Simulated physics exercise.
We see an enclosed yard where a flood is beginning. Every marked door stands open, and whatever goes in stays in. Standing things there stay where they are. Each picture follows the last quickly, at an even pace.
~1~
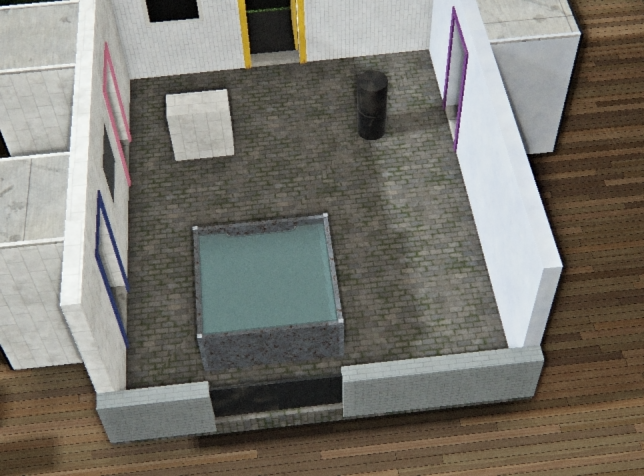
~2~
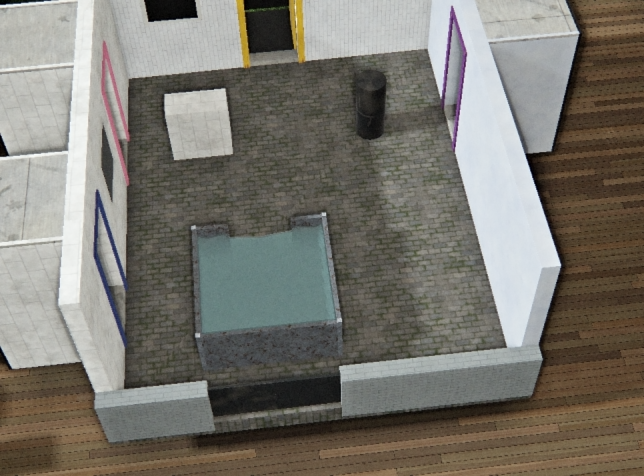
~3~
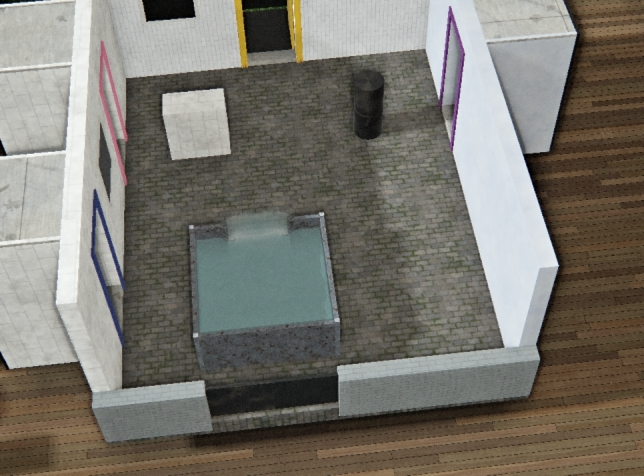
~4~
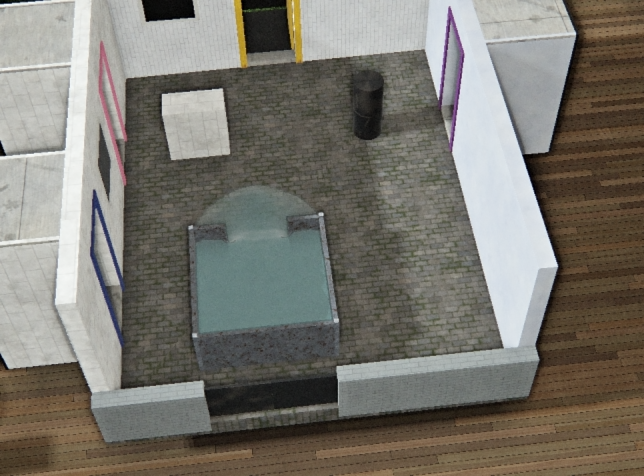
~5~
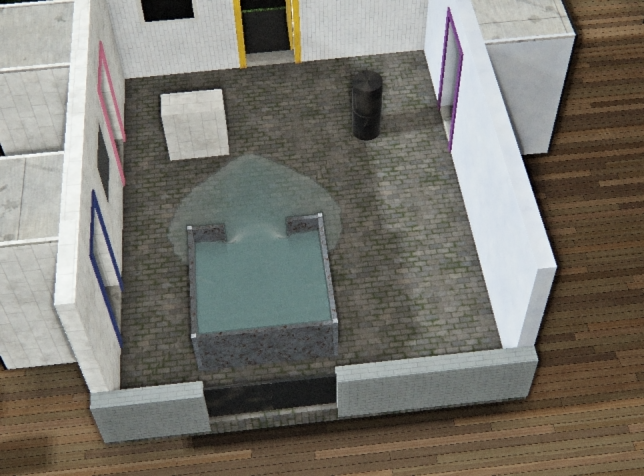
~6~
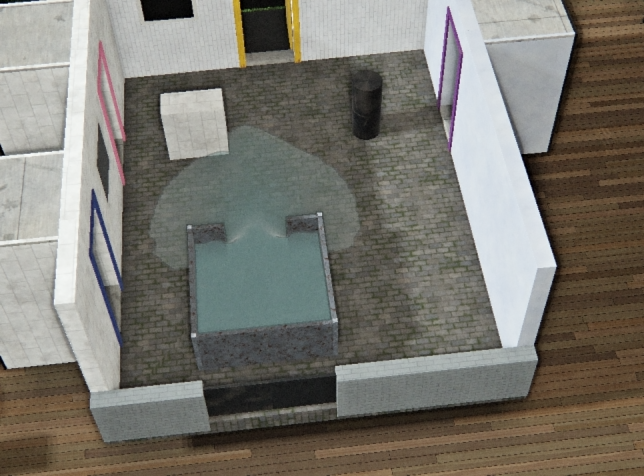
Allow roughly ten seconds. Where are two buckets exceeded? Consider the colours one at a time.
Result: The purple door stays inside what's allowed there; the pink door goes beyond what's allowed there; the yellow door goes beyond what's allowed there; the blue door stays inside what's allowed there.
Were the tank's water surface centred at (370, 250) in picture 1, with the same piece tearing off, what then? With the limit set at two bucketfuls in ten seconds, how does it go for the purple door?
As far as I can tell, purple gets swamped.
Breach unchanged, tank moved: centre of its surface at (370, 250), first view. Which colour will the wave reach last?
Result: The door marked blue.
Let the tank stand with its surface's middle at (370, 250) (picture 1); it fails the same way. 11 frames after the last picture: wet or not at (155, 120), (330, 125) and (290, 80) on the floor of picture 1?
Parched, soaked, soaked.
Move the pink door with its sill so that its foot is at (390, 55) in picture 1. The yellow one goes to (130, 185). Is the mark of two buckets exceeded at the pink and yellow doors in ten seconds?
Note - pink door overshoots, yellow door overshoots.
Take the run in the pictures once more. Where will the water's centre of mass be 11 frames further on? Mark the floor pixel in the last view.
I reckon somewhere around (260, 234).
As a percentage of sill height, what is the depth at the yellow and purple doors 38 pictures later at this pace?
The first comes to about 150 percent, the second to about 50 percent.
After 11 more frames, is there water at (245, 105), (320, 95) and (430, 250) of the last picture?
In that order the points end up soaked, soaked and high and dry.
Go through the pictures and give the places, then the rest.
In the first picture, still water in the water tank at (266, 277).
In the second picture, water pours out on the water tank's far side and has run to a hidden place.
In the third picture, the front is at (237, 218), out from the gap on the water tank's far side.
In the fourth picture, water pours out on the water tank's far side and has run to (248, 189).
In the fifth picture, water pours out on the water tank's far side and has run to (248, 157).
In the sixth picture, water pours out on the water tank's far side and has run to (242, 129).
A moment on, water covers 40 % of the floor; the purple door not reached, the pink door wet at the sill, nothing in, the yellow door wet at the sill, nothing in, the blue door not reached.
Next, water covers 50 % of the floor; the purple door wet at the sill, nothing in, the pink door over two buckets in, the yellow door over two buckets in, the blue door not reached.
Then, water covers 55 % of the floor; the purple door wet at the sill, nothing in, the pink door far over two buckets in, the yellow door far over two buckets in, the blue door not reached.
Later, water covers 75 % of the floor; the purple door under two buckets in, the pink door far over two buckets in, the yellow door far over two buckets in, the blue door wet at the sill, nothing in.
In the end, water covers 100 % of the floor; the purple door under two buckets in, the pink door far over two buckets in, the yellow door far over two buckets in, the blue door wet at the sill, nothing in.
